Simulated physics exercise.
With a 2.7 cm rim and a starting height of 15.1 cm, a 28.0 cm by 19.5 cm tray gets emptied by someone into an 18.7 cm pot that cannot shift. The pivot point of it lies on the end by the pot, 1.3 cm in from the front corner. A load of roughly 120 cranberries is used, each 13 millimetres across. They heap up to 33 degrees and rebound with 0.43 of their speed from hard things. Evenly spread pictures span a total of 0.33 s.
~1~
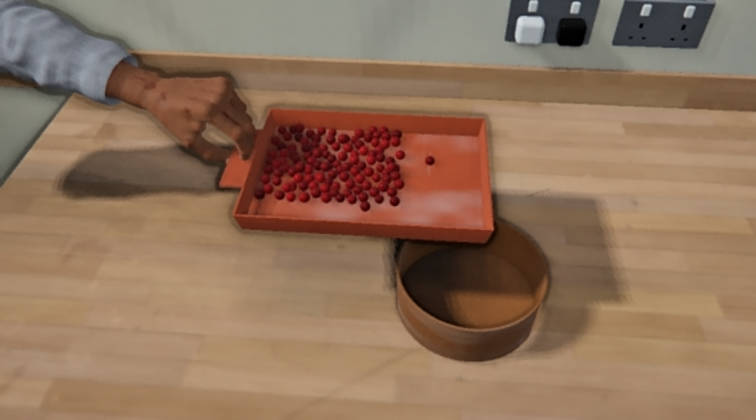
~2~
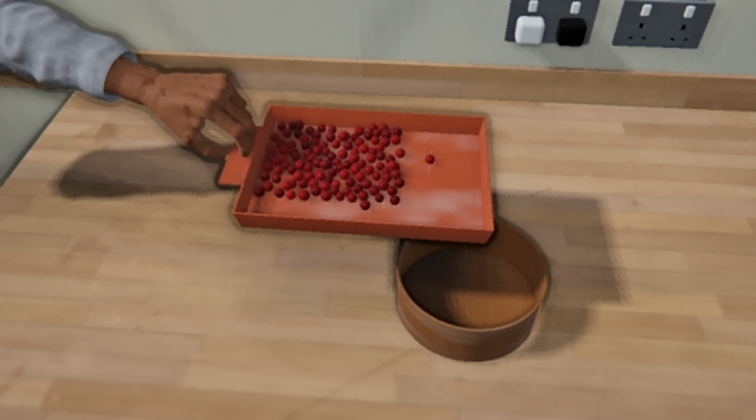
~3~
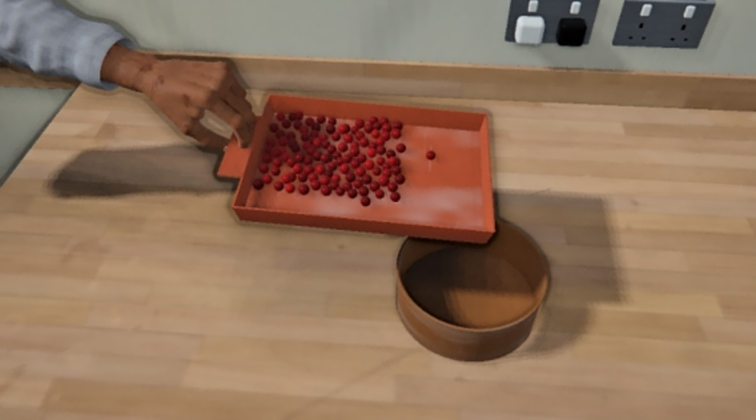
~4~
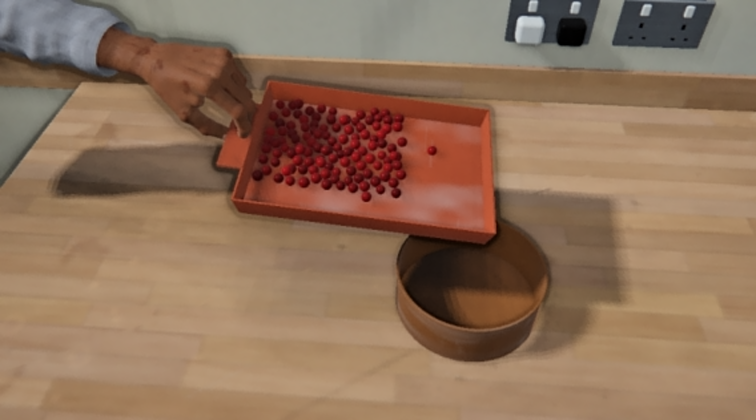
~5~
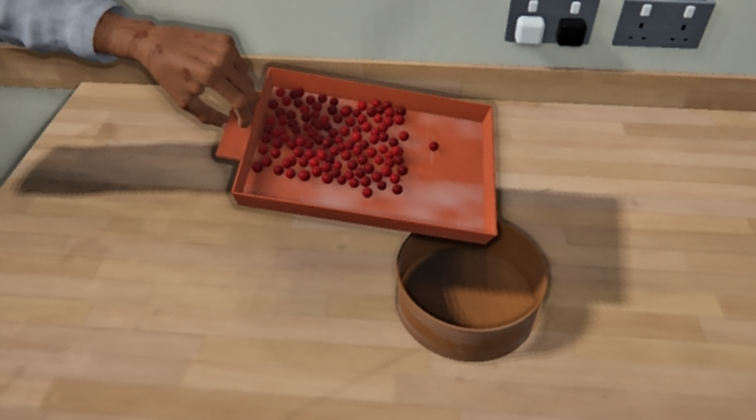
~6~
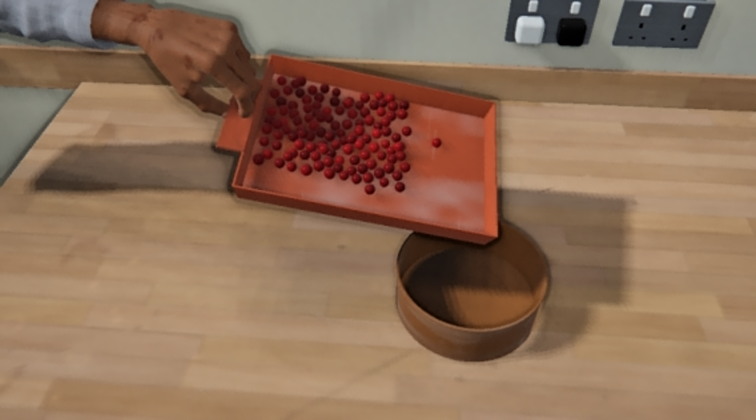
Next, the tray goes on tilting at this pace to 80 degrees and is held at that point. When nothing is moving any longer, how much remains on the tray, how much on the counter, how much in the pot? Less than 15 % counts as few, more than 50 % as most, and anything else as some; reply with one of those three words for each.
Here it is: Tray: Most, counter: Few, pot: Few.
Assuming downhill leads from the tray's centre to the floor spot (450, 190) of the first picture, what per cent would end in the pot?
Something like 5 in a hundred.
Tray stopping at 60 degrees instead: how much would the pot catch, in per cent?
That comes out at some 5 per cent.
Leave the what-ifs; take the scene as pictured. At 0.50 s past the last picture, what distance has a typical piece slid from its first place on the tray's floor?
By then it sits near 12 cm from where it began.
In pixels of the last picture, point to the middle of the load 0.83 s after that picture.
Load centre, approx.: (466, 189) px.
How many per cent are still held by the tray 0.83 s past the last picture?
I'd put it at roughly 95 per cent.
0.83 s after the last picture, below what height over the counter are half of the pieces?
Roughly 22 cm.
Then, 0.50 s after the last picture, tilt 47 degrees; the tray holds 100 %, the pot 0 %.
Then, 0.83 s after the last picture, tilt 67 degrees; the tray holds 95 %, the pot 5 %.
Then, 1.27 s after the last picture, tilt 80 degrees; the tray holds 95 %, the pot 5 %.
In the end, tray 90 %, counter 0 %, pot 10 %.
